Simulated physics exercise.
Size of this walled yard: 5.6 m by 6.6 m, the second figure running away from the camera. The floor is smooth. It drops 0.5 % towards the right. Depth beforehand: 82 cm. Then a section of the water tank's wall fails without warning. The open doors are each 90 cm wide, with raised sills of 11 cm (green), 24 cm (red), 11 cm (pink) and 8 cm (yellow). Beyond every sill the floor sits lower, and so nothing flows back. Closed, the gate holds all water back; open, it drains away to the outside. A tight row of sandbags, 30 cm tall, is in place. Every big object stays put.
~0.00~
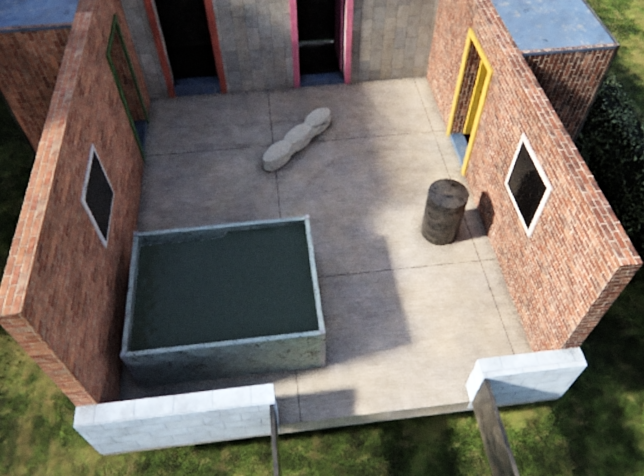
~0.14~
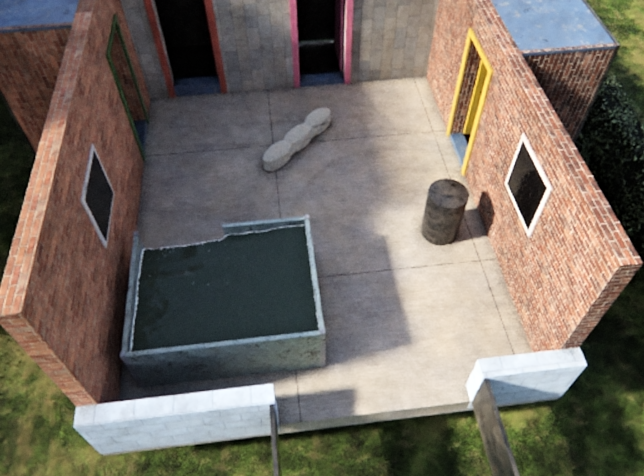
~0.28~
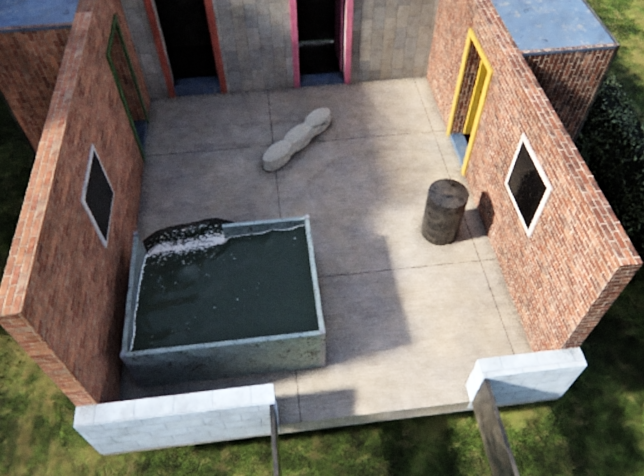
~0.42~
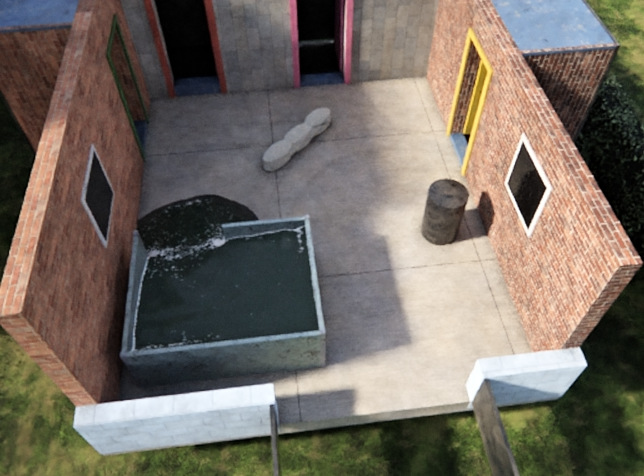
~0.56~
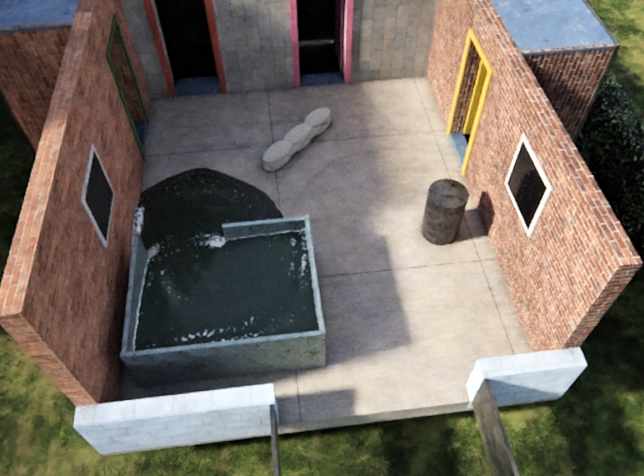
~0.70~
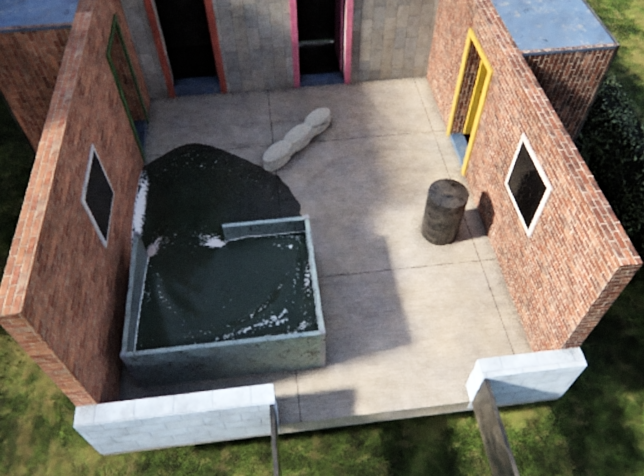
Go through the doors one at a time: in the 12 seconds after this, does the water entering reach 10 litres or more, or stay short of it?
In order: The green door will not hold enough water back, the red door will not hold enough water back, the pink door will not hold enough water back, the yellow door will not hold enough water back.
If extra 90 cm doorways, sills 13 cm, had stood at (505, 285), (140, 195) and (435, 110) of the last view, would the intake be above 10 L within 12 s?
Door 1: Lower; door 2: Higher; door 3: Higher.
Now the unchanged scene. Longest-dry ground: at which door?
It's the yellow door.
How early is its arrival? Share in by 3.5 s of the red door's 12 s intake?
Share by then: ~ 85 %.
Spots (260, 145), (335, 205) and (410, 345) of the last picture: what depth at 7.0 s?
Around 11 cm, 6 cm and 1 cm, in the order given.
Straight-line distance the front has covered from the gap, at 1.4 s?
Around 4.4 metres.
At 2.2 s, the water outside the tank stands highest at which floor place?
Roughly (169, 100).
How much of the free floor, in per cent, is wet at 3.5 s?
About 55 per cent.
After 1.4 s water covers 30 % of the floor and is deepest (50 cm) near (151, 102); green door 15 cm at the sill, 0 L in, red door 29 cm at the sill, 0 L in, pink door not reached, yellow door not reached.
After 2.2 s water covers 40 % of the floor and is deepest (48 cm) near (169, 100); green door 13 cm at the sill, 3 L in, red door 48 cm at the sill, 48 L in, pink door 9 cm at the sill, 0 L in, yellow door not reached.
After 3.5 s water covers 55 % of the floor and is deepest (33 cm) near (434, 97); green door 16 cm at the sill, 13 L in, red door 32 cm at the sill, 152 L in, pink door 14 cm at the sill, 6 L in, yellow door not reached.
After 7.0 s water covers 90 % of the floor and is deepest (22 cm) near (427, 80); green door 14 cm at the sill, 76 L in, red door 18 cm at the sill, 173 L in, pink door 14 cm at the sill, 32 L in, yellow door 10 cm at the sill, 33 L in.
After 12.0 s water covers 95 % of the floor and is deepest (12 cm) near (537, 362); green door 7 cm at the sill, 80 L in, red door 8 cm at the sill, 173 L in, pink door 7 cm at the sill, 38 L in, yellow door 7 cm at the sill, 45 L in.
